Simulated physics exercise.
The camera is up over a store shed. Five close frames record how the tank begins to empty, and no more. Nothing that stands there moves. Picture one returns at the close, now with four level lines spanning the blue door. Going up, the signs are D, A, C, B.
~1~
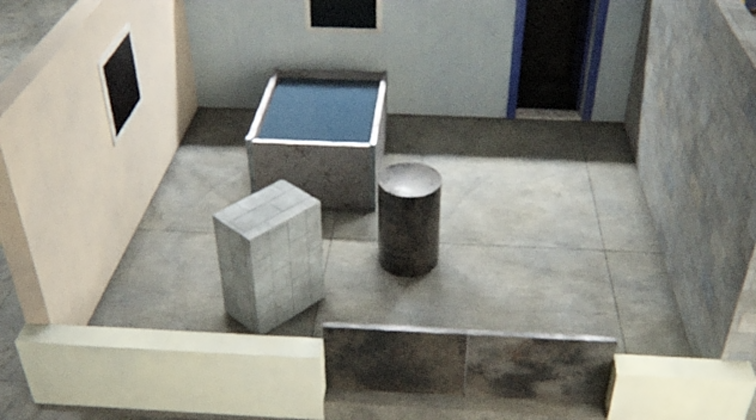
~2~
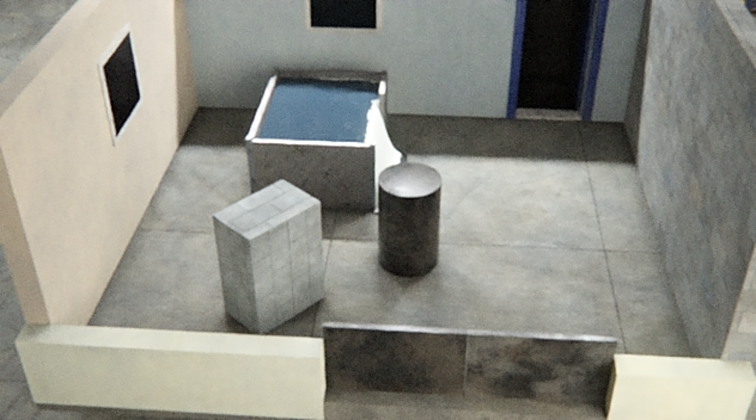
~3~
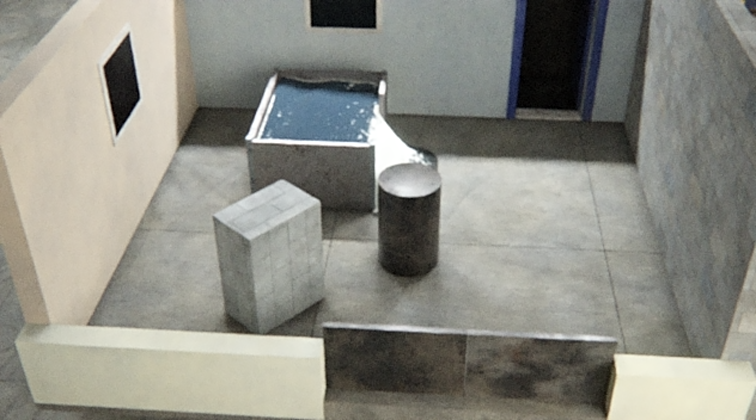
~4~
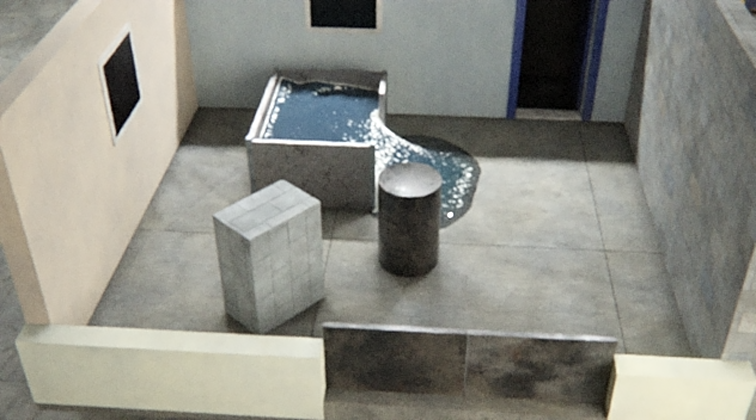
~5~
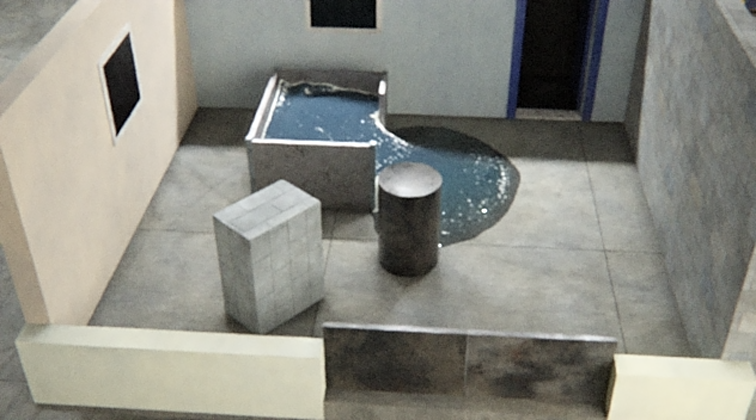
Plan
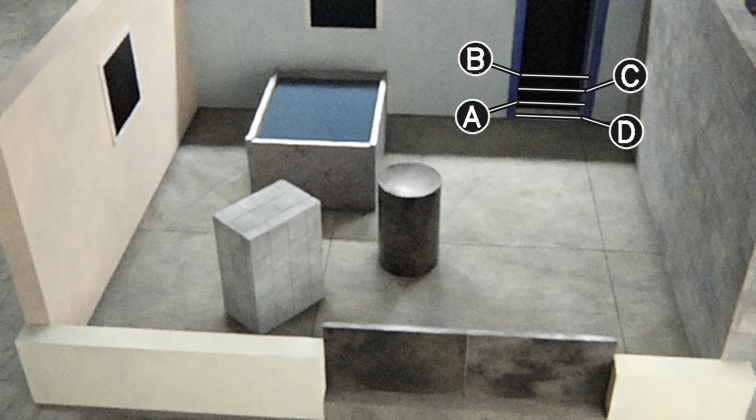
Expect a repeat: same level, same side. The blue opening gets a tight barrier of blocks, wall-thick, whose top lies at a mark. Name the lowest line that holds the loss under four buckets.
It is A.
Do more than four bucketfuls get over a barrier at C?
No.
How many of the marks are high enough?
Three of the four.
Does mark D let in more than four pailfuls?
Yes.
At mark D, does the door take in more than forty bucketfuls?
No, it does not.
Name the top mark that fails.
That is mark D.
On the marked copy, A at (550, 103); B at (554, 76); C at (552, 89); D at (549, 116); from the bottom up D, A, C, B.
If A is chosen, nothing gets over.
If B is chosen, nothing gets over.
If C is chosen, nothing gets over.
If D is chosen, about 13 bucketfuls get in.
